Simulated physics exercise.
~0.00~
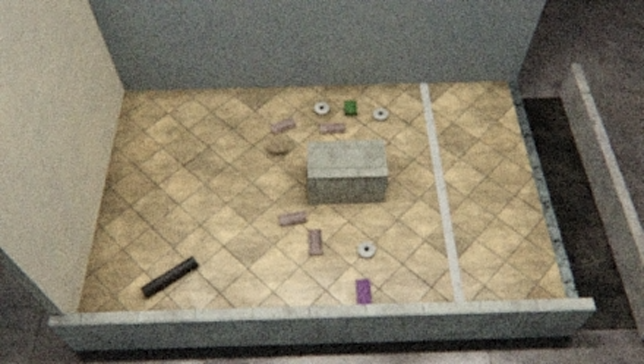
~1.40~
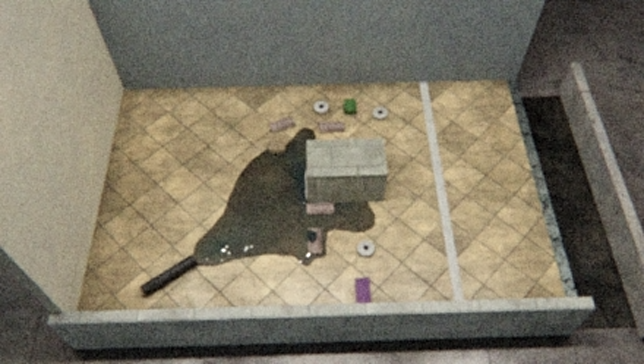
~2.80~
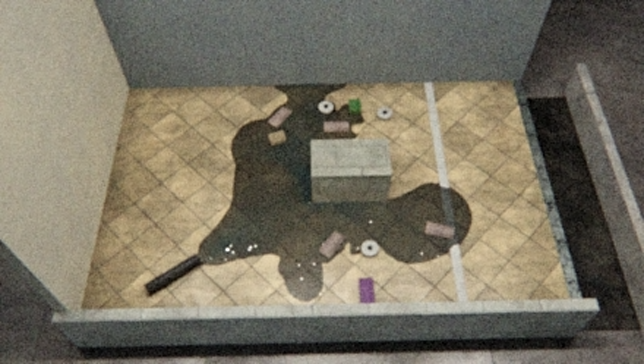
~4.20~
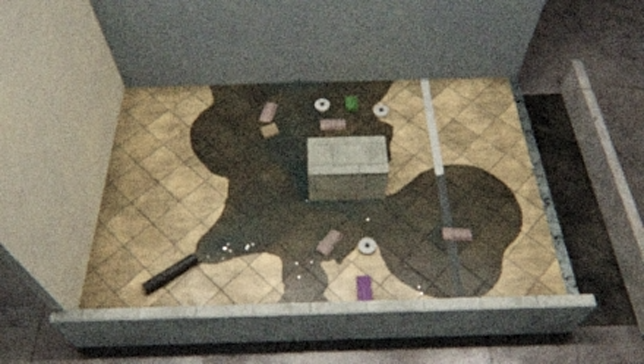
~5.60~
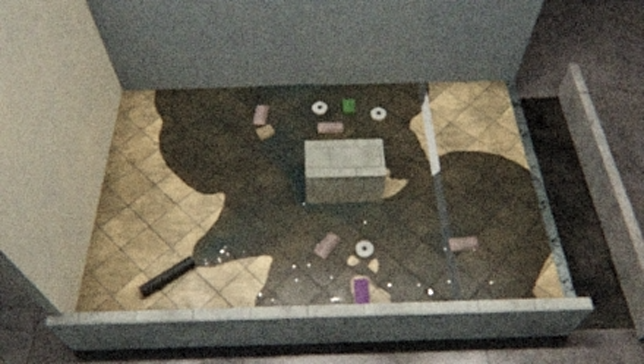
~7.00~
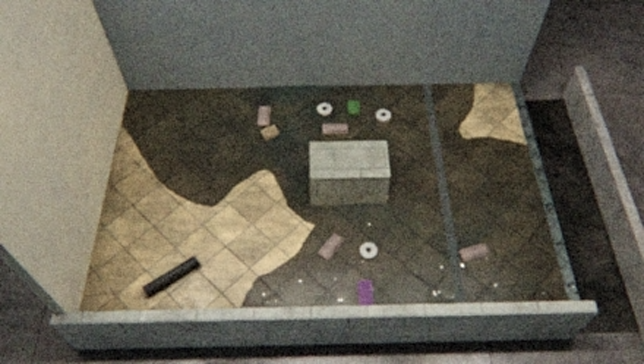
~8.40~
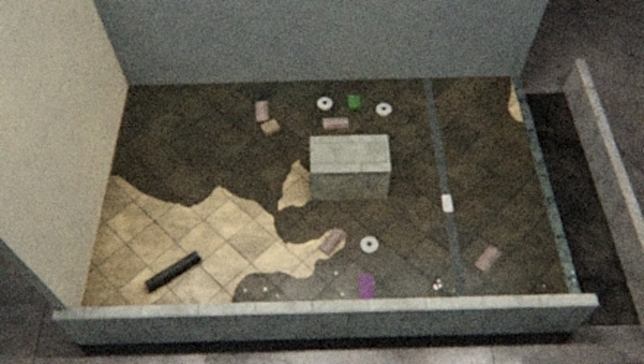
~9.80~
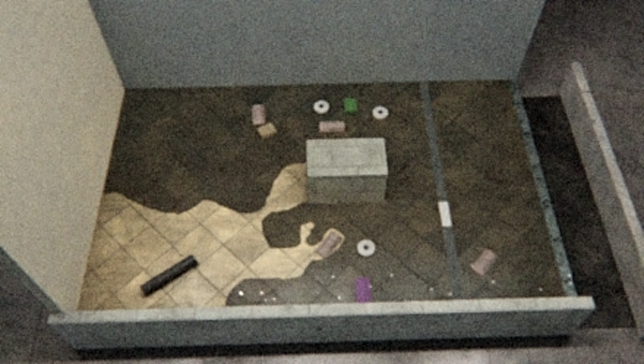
Dark water spreads across the tiled floor, carrying one pinkish board rightward past the pale stripe.
